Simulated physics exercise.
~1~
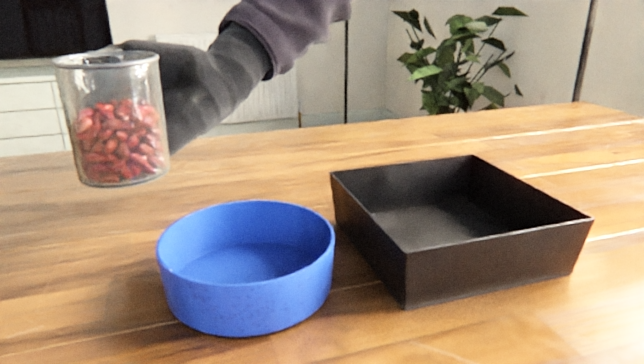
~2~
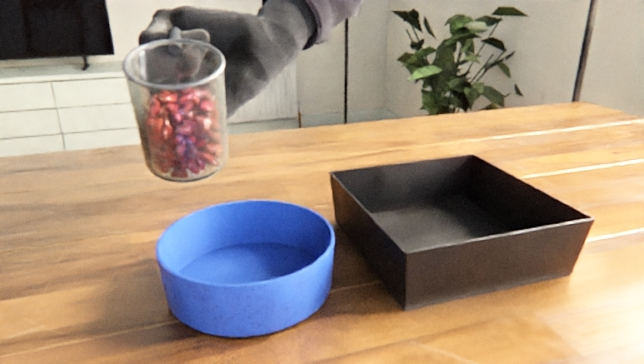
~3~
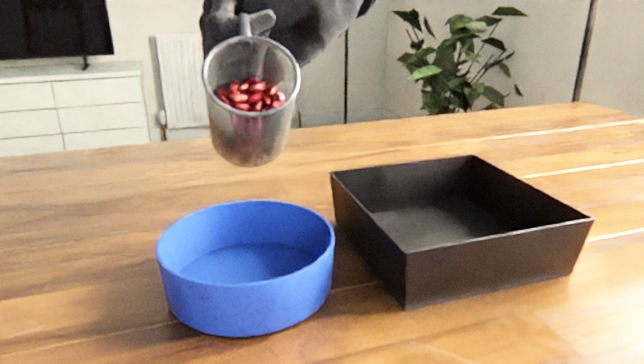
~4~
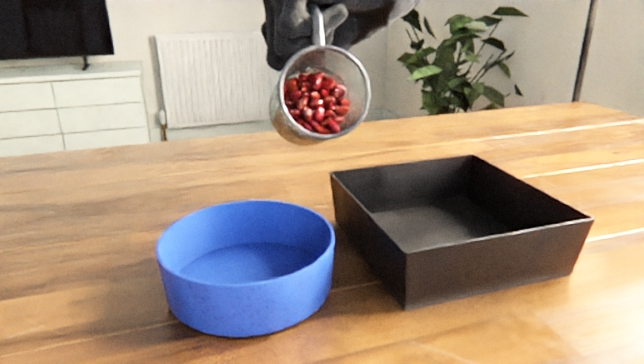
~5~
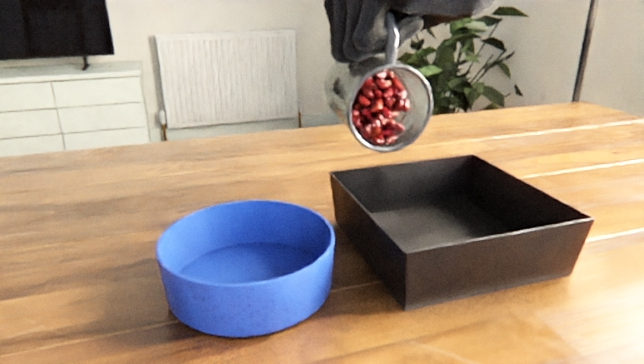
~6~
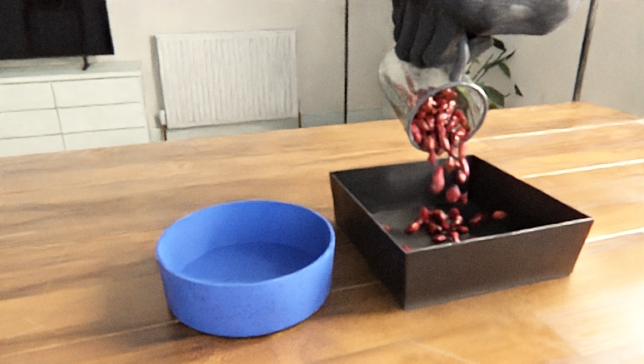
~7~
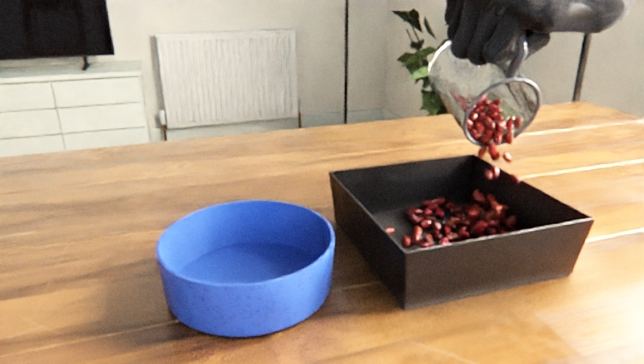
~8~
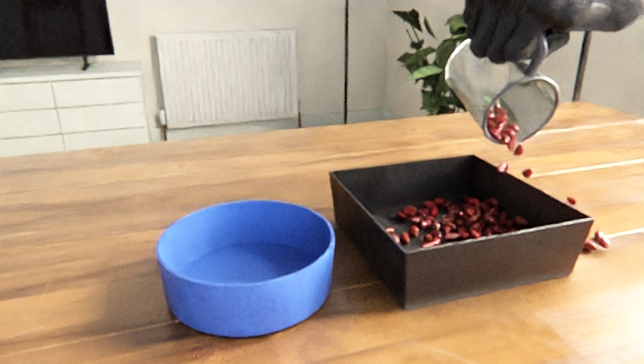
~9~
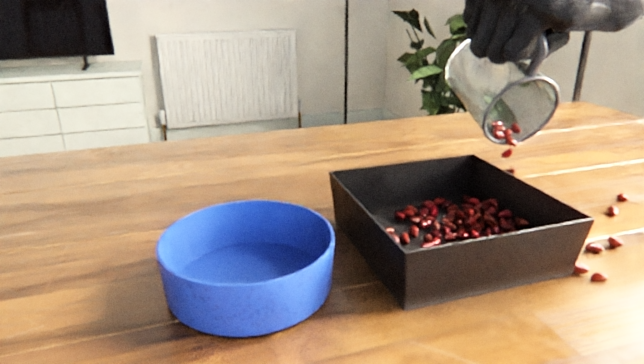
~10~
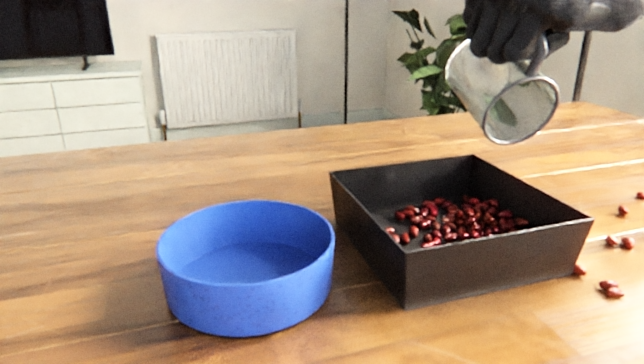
On a wooden table, a gloved hand tipping red beans from a clear cup into a black tin, some scattering outside.
